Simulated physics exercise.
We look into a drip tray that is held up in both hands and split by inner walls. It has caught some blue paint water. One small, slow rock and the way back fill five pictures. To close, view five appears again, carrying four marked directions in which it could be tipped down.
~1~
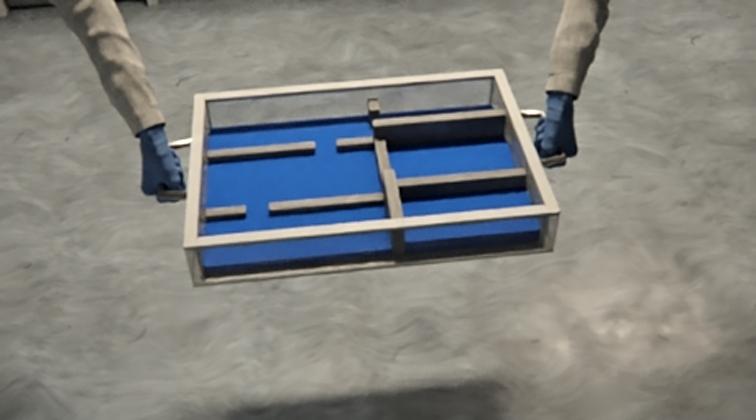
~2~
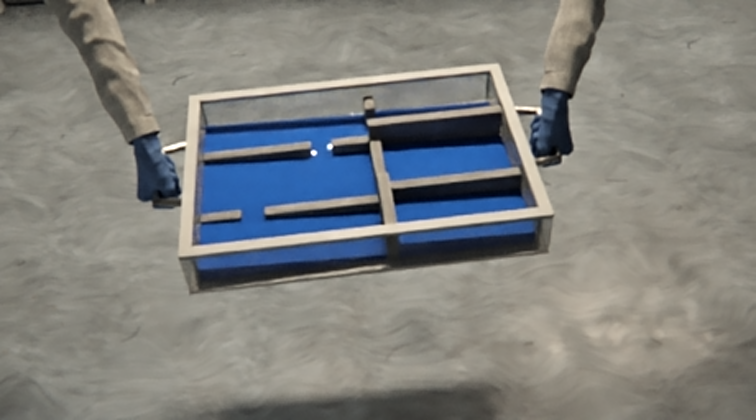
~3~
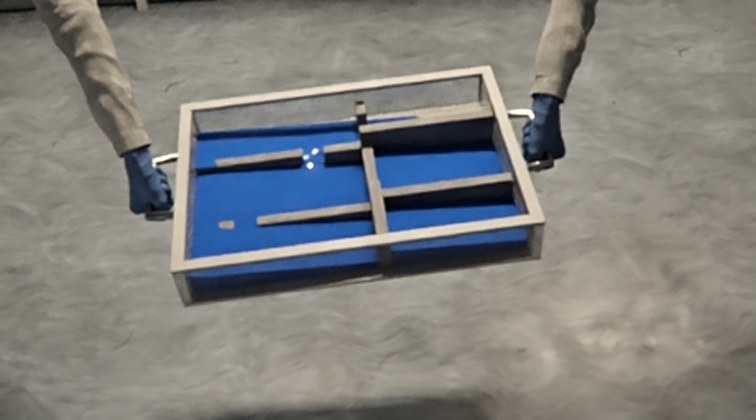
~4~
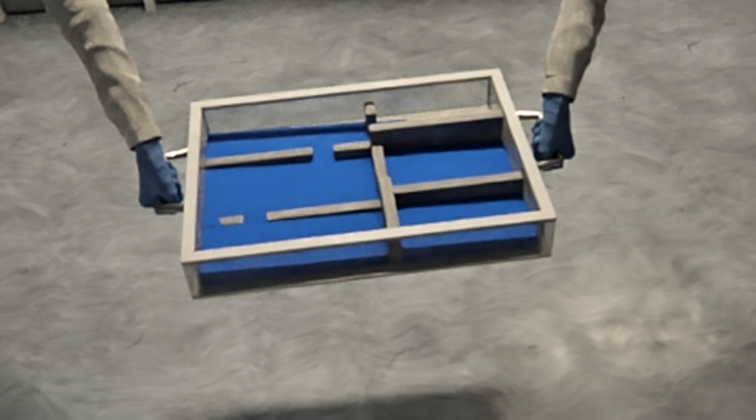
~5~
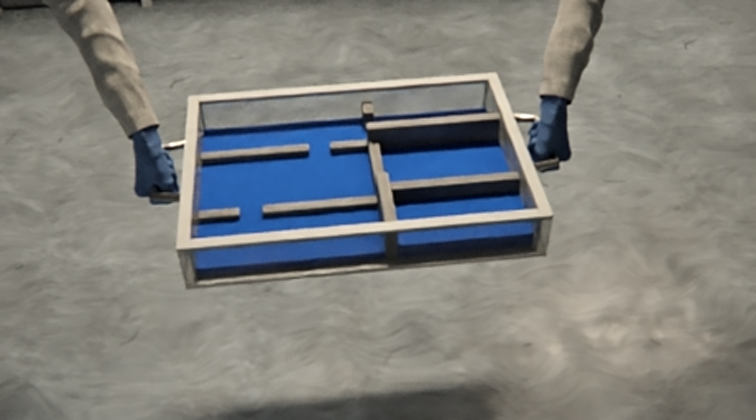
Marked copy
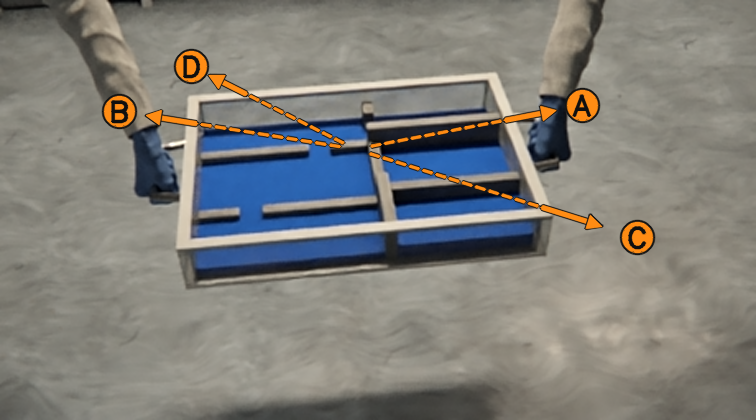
Over a grey floor, two gloved hands slightly tilt a divided tray of blue liquid, then level it.
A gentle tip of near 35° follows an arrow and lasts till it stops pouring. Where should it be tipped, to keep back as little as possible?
I would pick direction D.
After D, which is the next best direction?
It is B.
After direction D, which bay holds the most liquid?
The back left bay.
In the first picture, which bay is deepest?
That is the front right bay.
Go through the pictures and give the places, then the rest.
The tray is level; deepest in the front right bay, at (463, 212), shallowest in the back left, in the first picture.
Tipped about 3° down to the front left; no wall is crossed, in the second picture.
Tipped about 6° down to the front left; no wall is crossed, in the third picture.
Tipped about 3° down to the front left; no wall is crossed, in the fourth picture.
The tray is level; deepest in the front right bay, at (457, 215), shallowest in the back right, in the fifth picture.
On the marked copy, A ends at (550, 111); B ends at (151, 116); C ends at (596, 224); D ends at (213, 77).
With A, about 38 % stays in the tray, the largest part in the centre right bay.
With B, about 26 % stays in the tray, the largest part in the back left bay.
With C, about 35 % stays in the tray, the largest part in the front right bay.
With D, about 19 % stays in the tray, the largest part in the back left bay.
